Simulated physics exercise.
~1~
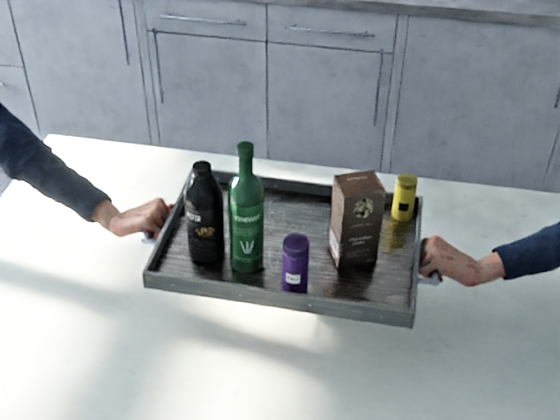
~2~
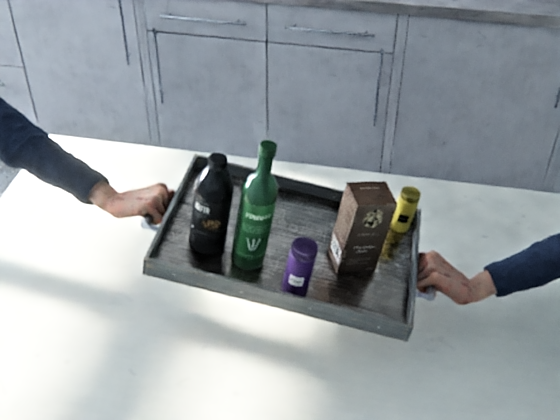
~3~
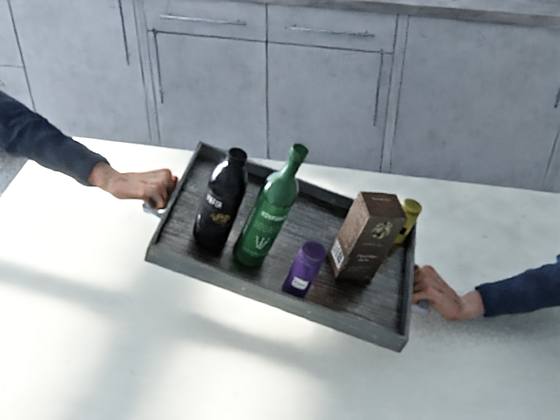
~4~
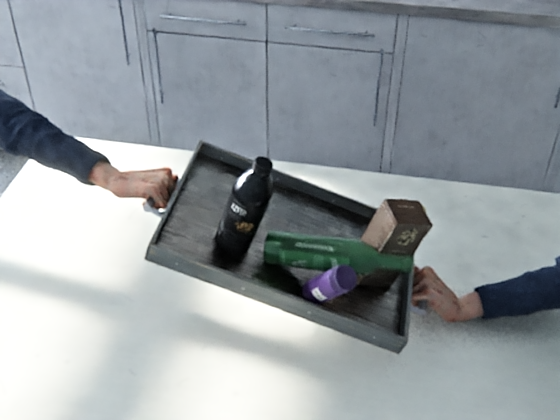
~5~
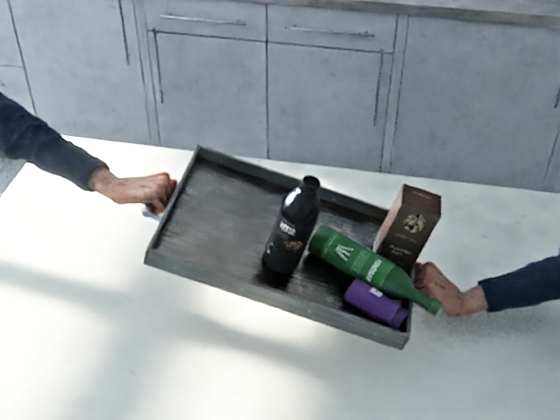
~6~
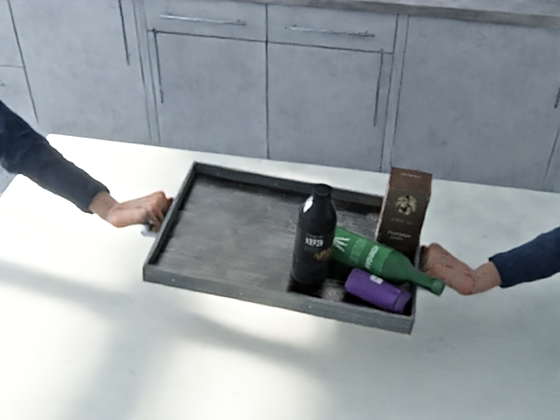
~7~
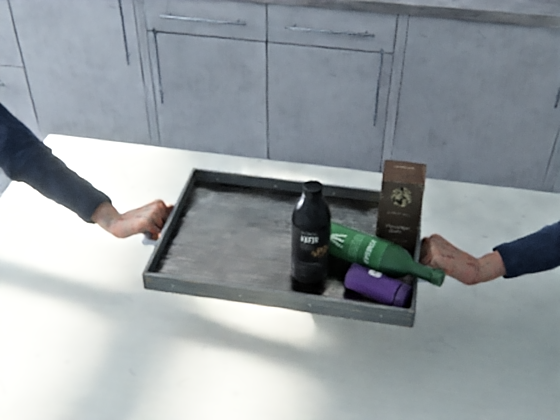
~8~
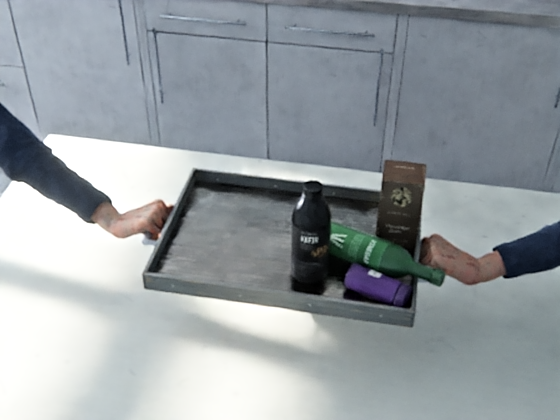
A tray held by two hands tilted down to the right, sending the green bottle and purple shaker toppling while the black bottle and brown carton slid right and stayed standing; once it was levelled, the yellow shaker was no longer visible.
